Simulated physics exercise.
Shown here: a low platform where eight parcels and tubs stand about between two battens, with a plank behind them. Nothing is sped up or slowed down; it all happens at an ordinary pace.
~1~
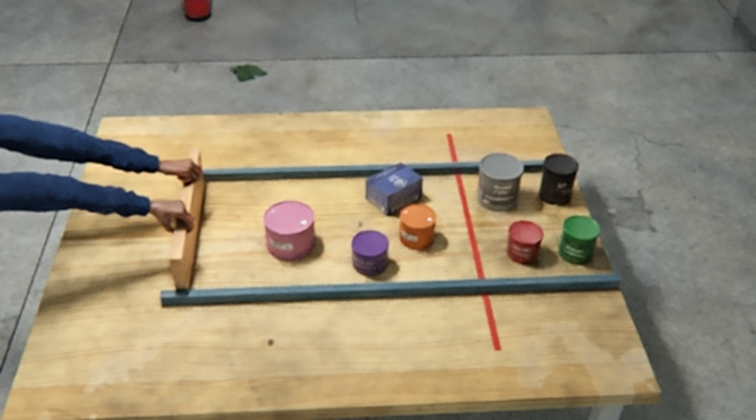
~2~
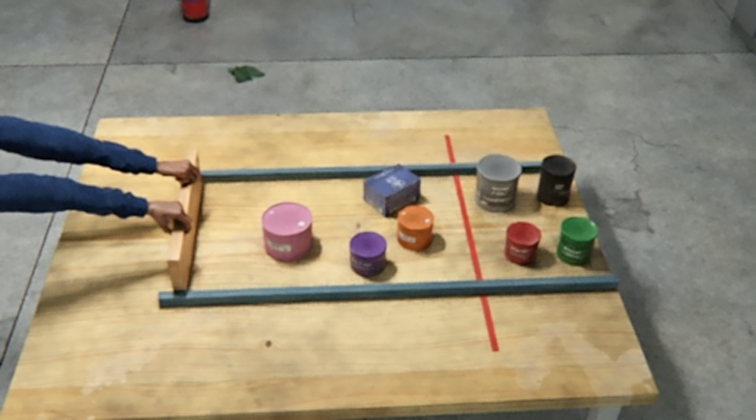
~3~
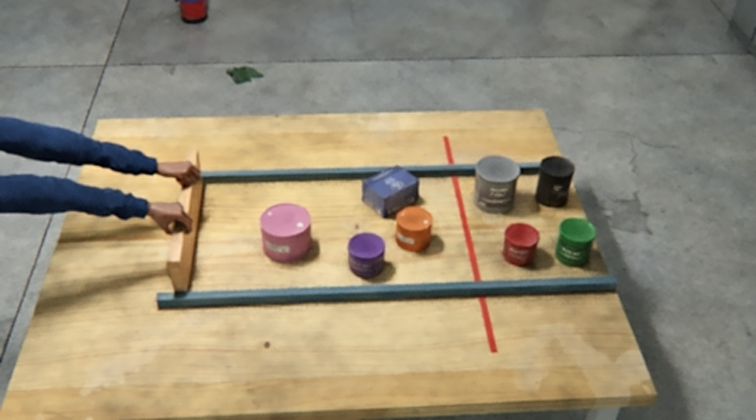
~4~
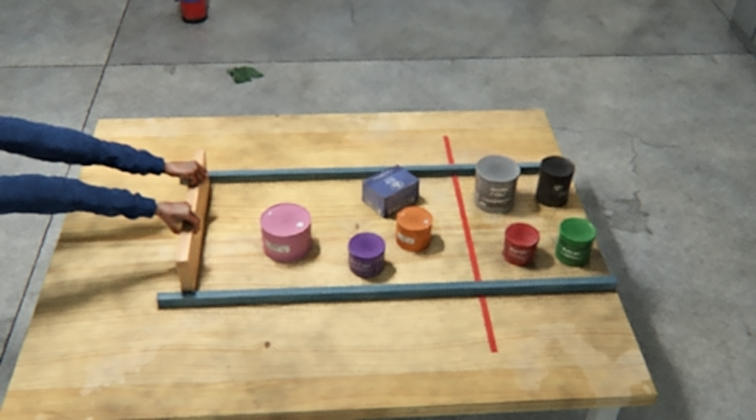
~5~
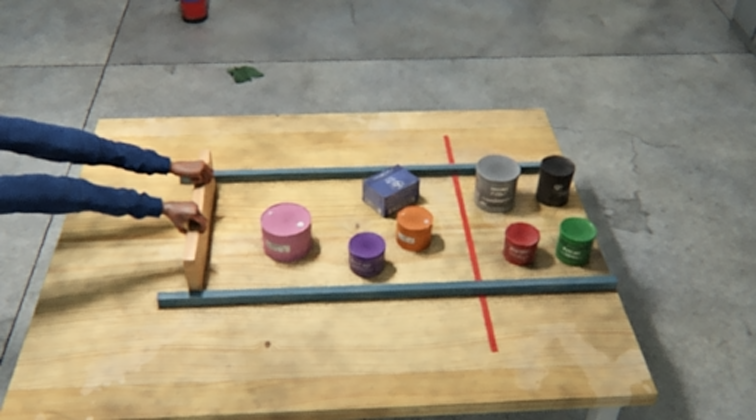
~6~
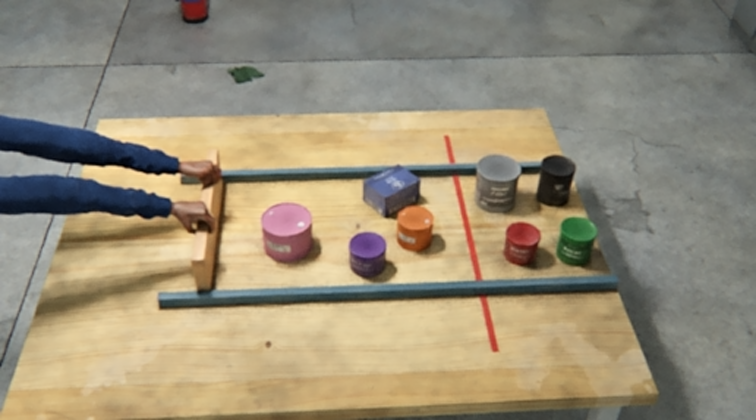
A pale wooden table stands on a grey concrete floor, seen from above at a slant by a camera that shifts very slightly. Between two blue-green battens sit a pink tub, purple, orange and blue items mid-table, and grey, black, red and green containers beyond a red line. Two blue-sleeved arms hold an upright plank at left, then slide it a short way right, touching nothing else.
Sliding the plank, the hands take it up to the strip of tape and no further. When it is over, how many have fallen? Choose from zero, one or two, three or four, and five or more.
When it is over, zero have fallen.
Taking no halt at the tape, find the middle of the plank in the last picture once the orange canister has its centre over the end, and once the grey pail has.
(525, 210) and (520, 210), more or less.
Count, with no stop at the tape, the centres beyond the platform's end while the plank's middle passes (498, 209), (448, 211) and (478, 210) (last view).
Place by place: 1, 0 and 0.
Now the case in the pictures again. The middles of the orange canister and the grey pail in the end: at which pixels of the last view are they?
Roughly (534, 219) for the first and roughly (535, 188) for the second.
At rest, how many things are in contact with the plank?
3 in contact.
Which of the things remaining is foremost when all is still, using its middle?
That would be the black pail.
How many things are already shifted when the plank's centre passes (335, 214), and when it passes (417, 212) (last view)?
The first number is 2, the next one 4.
Soon after, none off yet; black pail at rest near (555, 181); green pail at rest near (576, 242); red pail at rest near (522, 244).
In the end, the number that fall off is zero.
